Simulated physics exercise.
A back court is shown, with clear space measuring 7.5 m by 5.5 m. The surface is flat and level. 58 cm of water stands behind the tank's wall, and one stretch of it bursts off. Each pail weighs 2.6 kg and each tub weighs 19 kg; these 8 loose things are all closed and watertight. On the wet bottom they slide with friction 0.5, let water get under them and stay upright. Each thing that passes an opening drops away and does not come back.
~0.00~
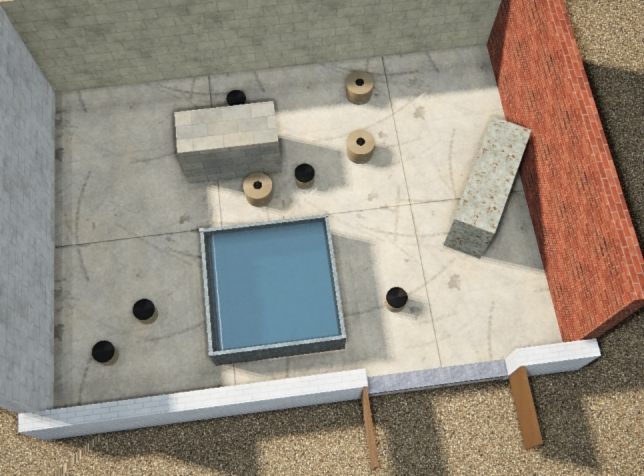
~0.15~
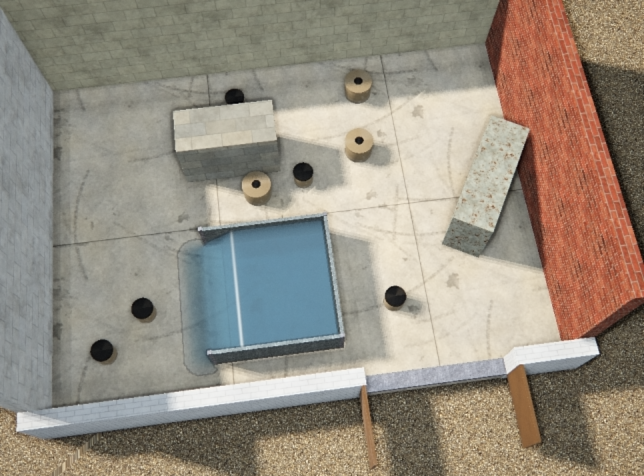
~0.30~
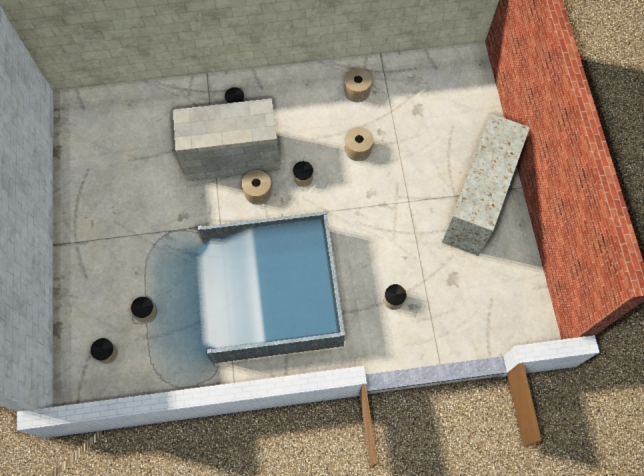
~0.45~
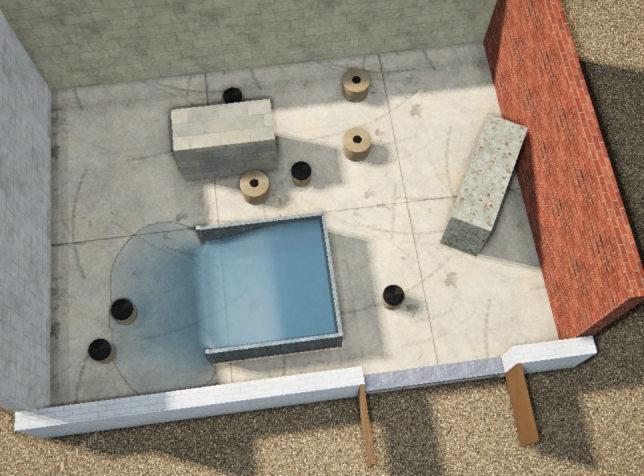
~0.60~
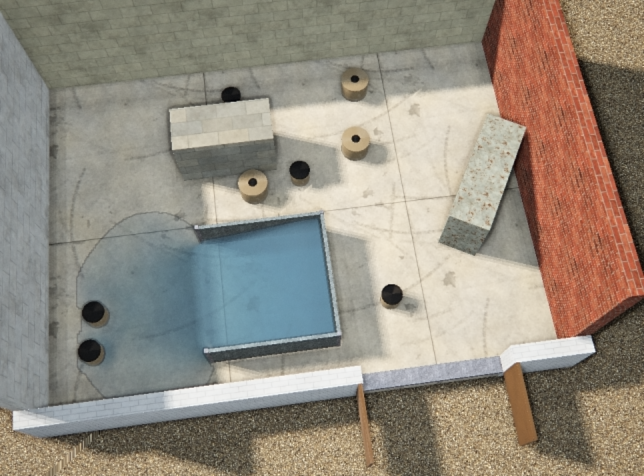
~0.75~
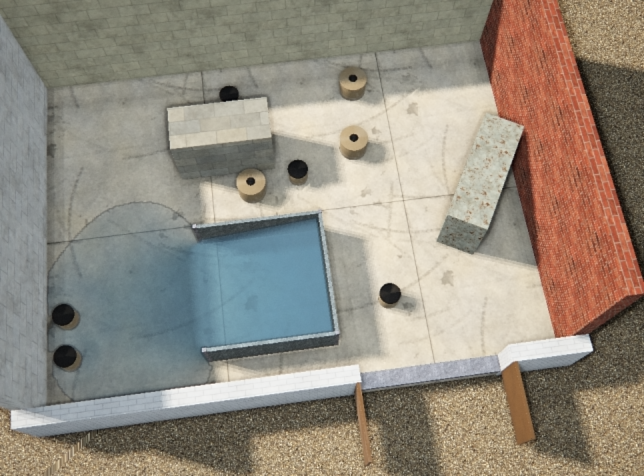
To begin with, a square pool of blue water stands in a walled court among scattered pails, spools and stone blocks. Its left side opens and water spreads leftward across the floor in a widening sheet. The nearer dark-topped pails on the left slide with it toward the left wall, while everything else stays put.
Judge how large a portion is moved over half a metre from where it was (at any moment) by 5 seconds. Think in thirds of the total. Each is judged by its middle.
I reckon it gets to one third but stops short of two thirds.
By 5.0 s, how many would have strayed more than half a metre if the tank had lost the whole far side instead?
Result: 6 of them.
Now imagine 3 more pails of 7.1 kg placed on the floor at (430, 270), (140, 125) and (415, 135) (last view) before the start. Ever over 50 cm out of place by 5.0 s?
Respectively: Doesn't reach it; tops it; doesn't reach it.
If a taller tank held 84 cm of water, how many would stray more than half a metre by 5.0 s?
The count would be 4.
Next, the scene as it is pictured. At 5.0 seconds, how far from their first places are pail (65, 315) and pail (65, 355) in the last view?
Respectively, 200 centimetres and 150 centimetres.
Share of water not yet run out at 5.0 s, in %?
About 100 per cent.
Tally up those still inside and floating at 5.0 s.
At that point I count 2.
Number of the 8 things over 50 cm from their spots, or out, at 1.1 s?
I make it 2.
After 1.1 s 2 of 8 are over 50 cm from their spots; 2 afloat.
After 2.2 s 1 of 8 are over 50 cm from their spots; 2 afloat.
After 3.5 s 2 of 8 are over 50 cm from their spots; 2 afloat.
After 5.0 s 3 of 8 are over 50 cm from their spots, and 3 have been at some point; 2 afloat.
